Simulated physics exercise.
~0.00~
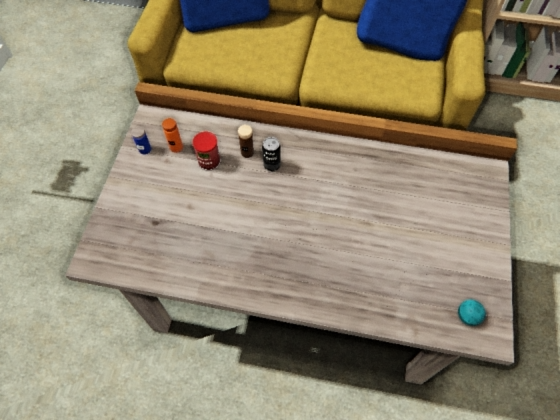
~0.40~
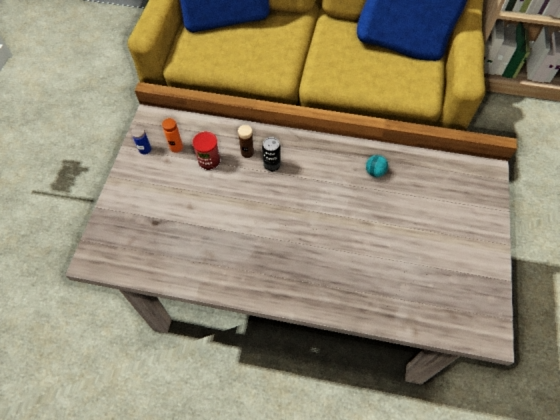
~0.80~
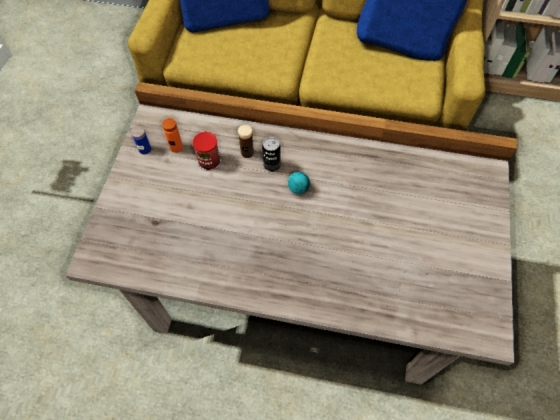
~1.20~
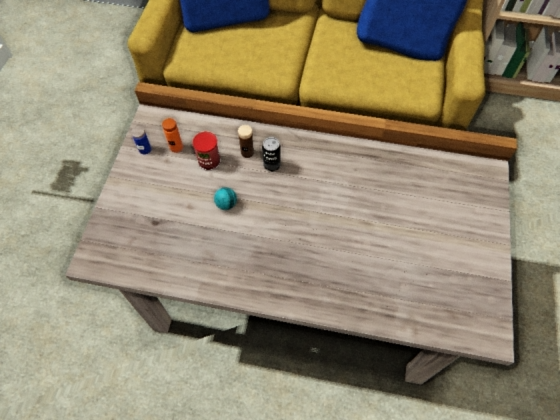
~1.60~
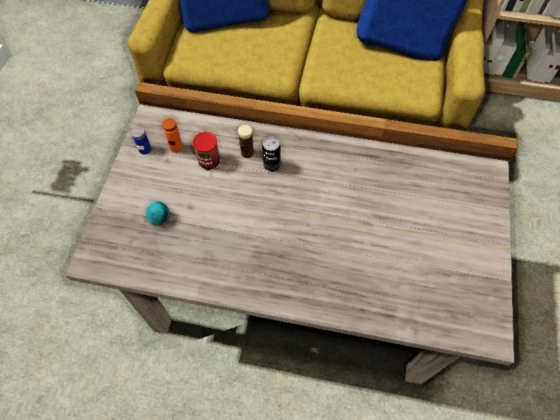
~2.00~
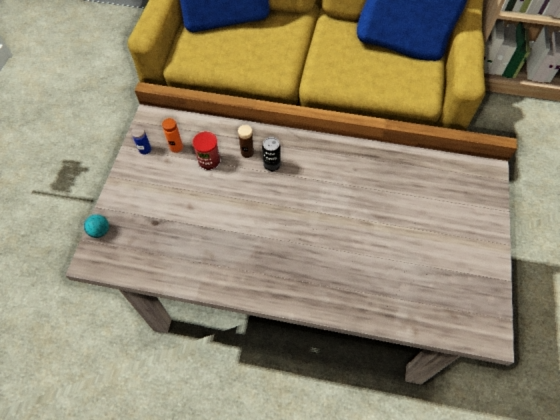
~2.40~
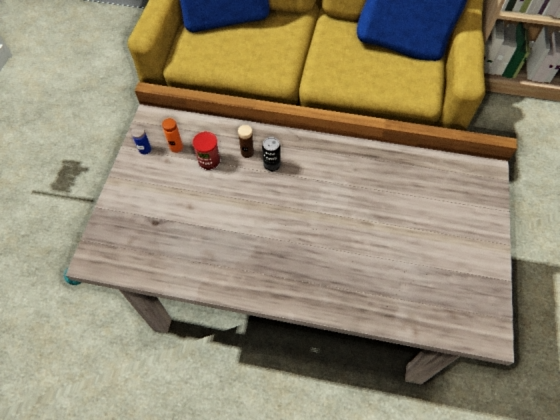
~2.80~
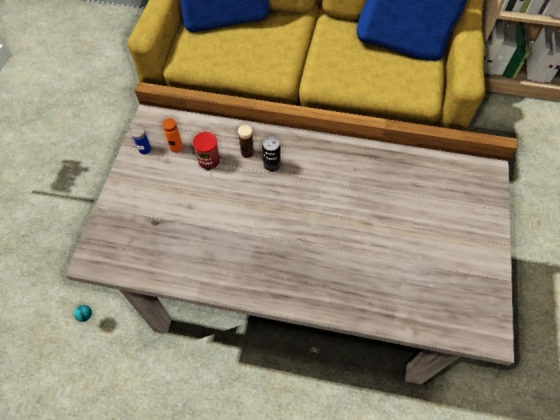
A pale wood-grain table stands on a light, mottled floor, seen from above, with a brown rail along its far edge and a yellow sofa with blue cushions behind it. Near the far left corner stand a blue shaker, an orange shaker, a red tin, a brown shaker and a black can, while a turquoise ball is at the near right. The ball travels up and left toward the rail, then heads back leftward and gradually nearer, passing in front of the standing items. It goes off the left edge and drops to the floor, ending below the table's near left corner, with all five items still upright.
